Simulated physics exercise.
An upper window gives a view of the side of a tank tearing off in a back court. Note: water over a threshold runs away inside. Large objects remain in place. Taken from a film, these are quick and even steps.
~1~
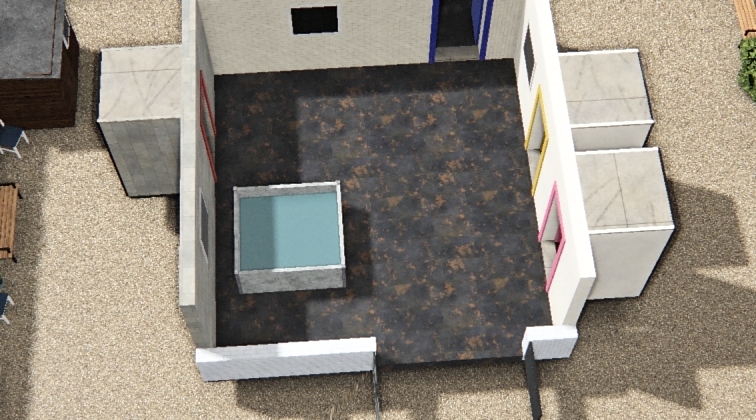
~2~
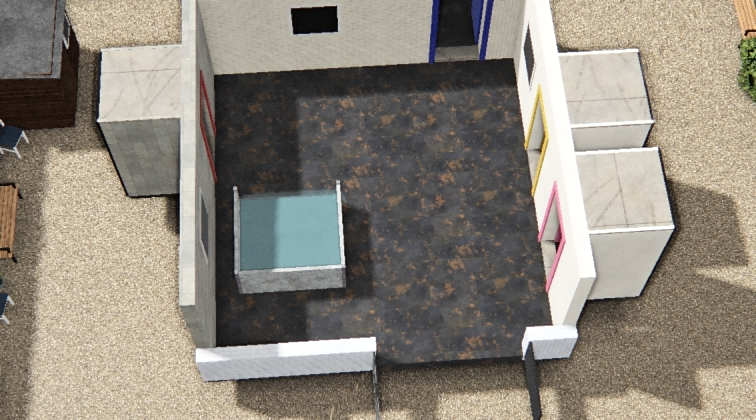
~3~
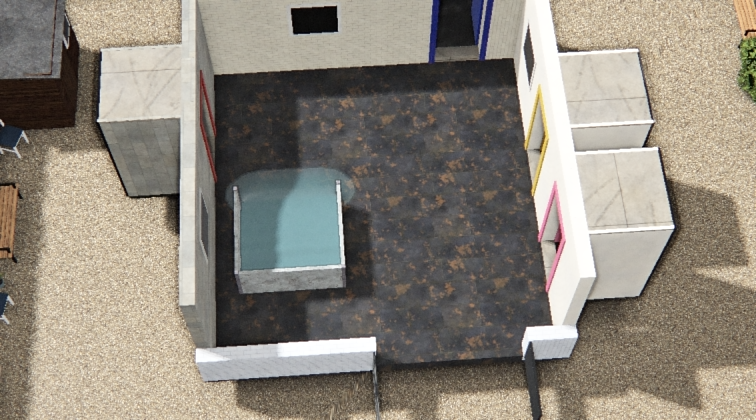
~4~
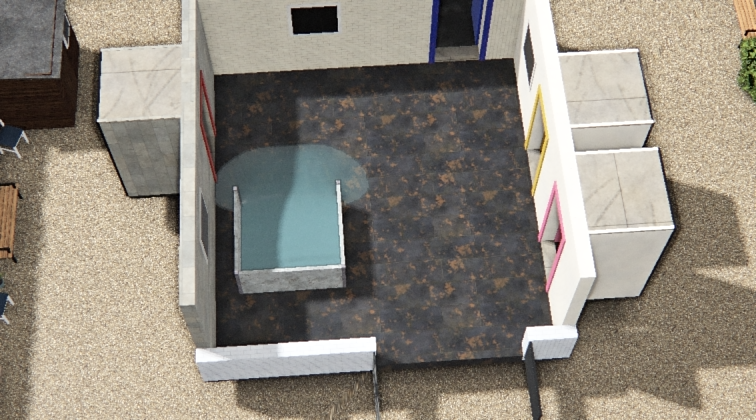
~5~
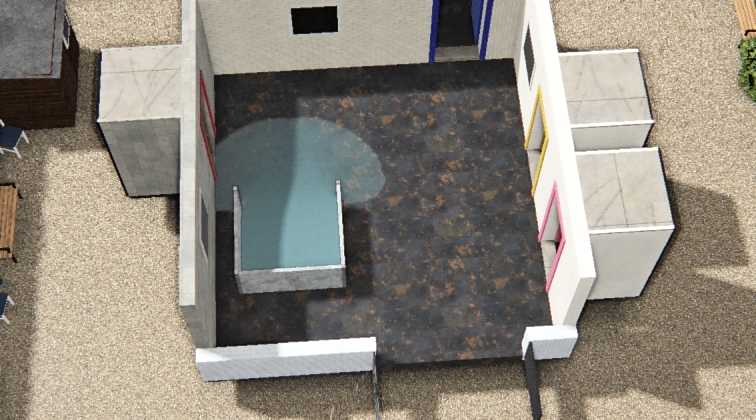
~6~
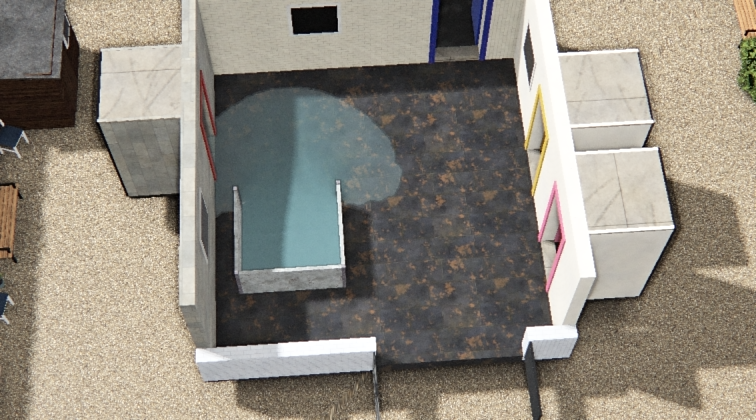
A dark, rust-flecked floor enclosed by pale walls fills the middle of a back court, seen from high above, with sandy gravel around it. An open grey tank of still blue-green water stands left of centre, with red trim on the left wall, yellow and pink on the right, and a blue doorway behind. The tank's far side disappears, and water pours out, spreading steadily backward and sideways in a rounded sheet along the left wall, while the camera stays still.
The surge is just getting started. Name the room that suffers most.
Red.
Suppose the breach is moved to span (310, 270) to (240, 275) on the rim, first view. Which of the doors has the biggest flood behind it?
Most of it gets in at the one in pink.
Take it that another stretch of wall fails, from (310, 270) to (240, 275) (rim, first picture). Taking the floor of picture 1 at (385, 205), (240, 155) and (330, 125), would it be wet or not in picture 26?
The first spot is left untouched, the second soaked through, the third left untouched.
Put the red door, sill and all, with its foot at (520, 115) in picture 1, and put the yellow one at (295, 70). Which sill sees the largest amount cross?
That would be the yellow-painted one.
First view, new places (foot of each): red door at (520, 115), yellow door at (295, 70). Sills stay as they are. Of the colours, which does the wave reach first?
That would be the yellow door.
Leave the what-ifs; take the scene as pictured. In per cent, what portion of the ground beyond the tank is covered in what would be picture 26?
I'd guess some 45 per cent.
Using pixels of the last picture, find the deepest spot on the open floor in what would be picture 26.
That spot is close to (504, 70).
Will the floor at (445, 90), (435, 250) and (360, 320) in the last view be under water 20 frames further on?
Taking them one at a time, they come out soaked, high and dry, high and dry.
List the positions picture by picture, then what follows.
Still water in the open tank at (289, 229), in the first picture.
The front is at (344, 202), out from the gap on the open tank's far side, in the second picture.
Water pours out on the open tank's far side and has run to (349, 185), in the third picture.
Water pours out on the open tank's far side and has run to (354, 163), in the fourth picture.
Water pours out on the open tank's far side and has run to (320, 122), in the fifth picture.
The front is at (303, 91), out from the gap on the open tank's far side, in the sixth picture.
A moment on, water covers 35 % of the floor; blue door not reached, red door some in, yellow door not reached, pink door not reached.
Next, water covers 40 % of the floor; blue door wet at the sill, nothing in, red door some in, yellow door not reached, pink door not reached.
Then, water covers 45 % of the floor; blue door wet at the sill, nothing in, red door a lot in, yellow door wet at the sill, nothing in, pink door not reached.
Later, water covers 80 % of the floor; blue door wet at the sill, nothing in, red door a lot in, yellow door some in, pink door wet at the sill, nothing in.
In the end, water covers 95 % of the floor; blue door wet at the sill, nothing in, red door a lot in, yellow door a lot in, pink door wet at the sill, nothing in; the red door has let in the most.
